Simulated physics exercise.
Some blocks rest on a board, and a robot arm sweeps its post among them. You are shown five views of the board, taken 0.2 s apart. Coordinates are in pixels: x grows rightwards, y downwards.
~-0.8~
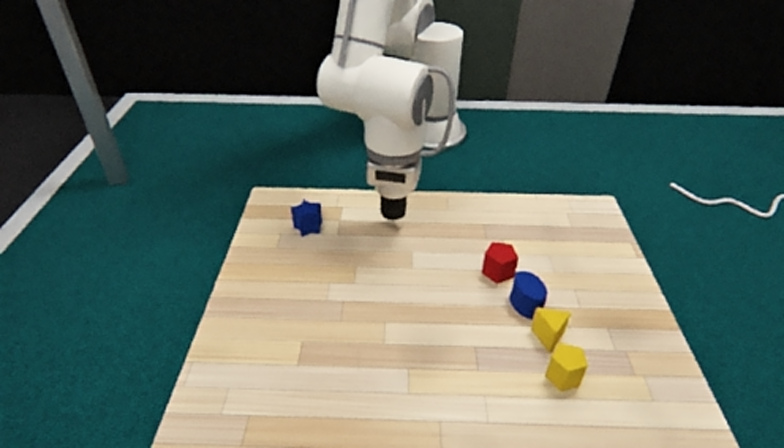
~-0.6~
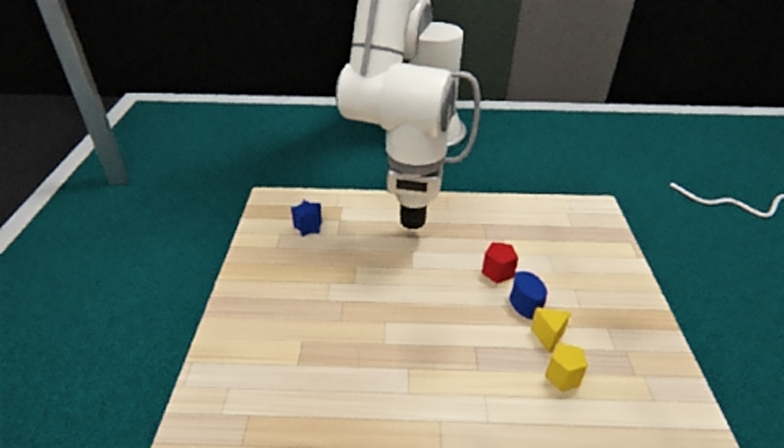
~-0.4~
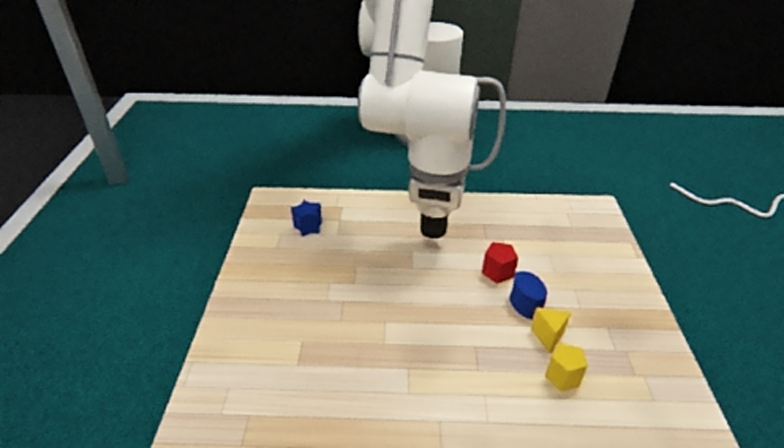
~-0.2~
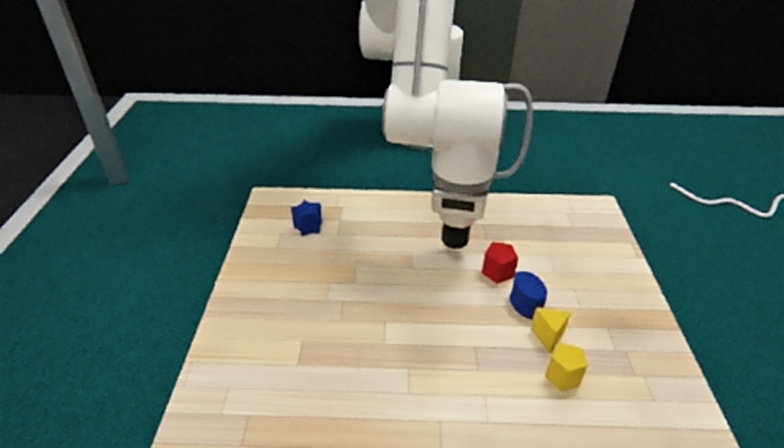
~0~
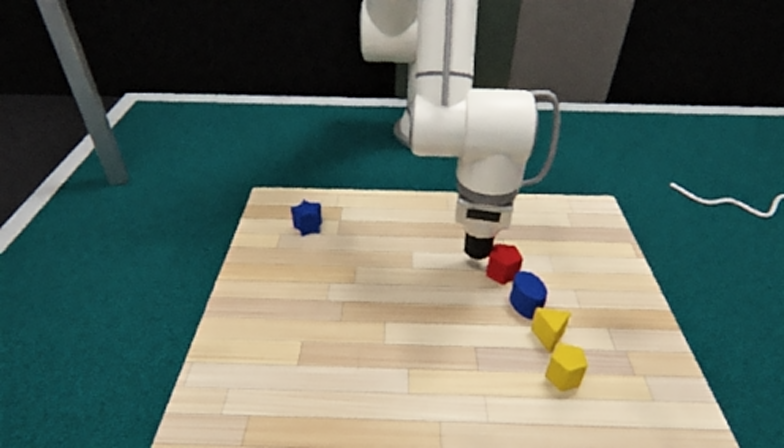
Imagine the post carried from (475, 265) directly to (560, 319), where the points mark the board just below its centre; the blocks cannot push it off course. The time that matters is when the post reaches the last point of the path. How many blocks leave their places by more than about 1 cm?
By the end, three or more blocks will have moved.
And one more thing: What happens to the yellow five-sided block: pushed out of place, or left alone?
By the last moment, the yellow five-sided block will have left its place.
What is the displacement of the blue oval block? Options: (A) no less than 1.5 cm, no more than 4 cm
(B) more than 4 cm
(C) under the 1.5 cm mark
The answer is B.
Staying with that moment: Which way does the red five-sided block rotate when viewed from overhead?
The answer is counter-clockwise.
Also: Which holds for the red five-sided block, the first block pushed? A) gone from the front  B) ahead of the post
Option A.
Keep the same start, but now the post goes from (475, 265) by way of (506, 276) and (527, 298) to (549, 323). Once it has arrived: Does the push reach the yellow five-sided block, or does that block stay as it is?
It moves.
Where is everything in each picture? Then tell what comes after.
In the first frame, post's lower end (393, 213); red five-sided block (502, 252); blue oval block (531, 284); yellow three-sided block (555, 317); yellow five-sided block (570, 356).
In the second frame, post (413, 222); blocks still.
In the third frame, post (433, 231); blocks still.
In the fourth frame, post (455, 241); blocks still.
In the fifth frame, post (478, 251); red five-sided block (506, 253); blue oval block (531, 284); yellow three-sided block (555, 317); yellow five-sided block (570, 356).
What follows on the original path. One third of the way, post (505, 268); red five-sided block (537, 263), turned 30° anticlockwise; blue oval block (537, 288), turned 20° clockwise.
Two thirds of the way, post (534, 286); red five-sided block (559, 268), turned 75° anticlockwise; blue oval block (550, 304), turned 50° clockwise; yellow three-sided block (559, 327), turned 30° anticlockwise.
At the end, post (565, 305); red five-sided block (560, 268), turned 75° anticlockwise; blue oval block (565, 322), turned 105° clockwise; yellow three-sided block (572, 344), turned 25° anticlockwise; yellow five-sided block (573, 370), turned 25° clockwise.
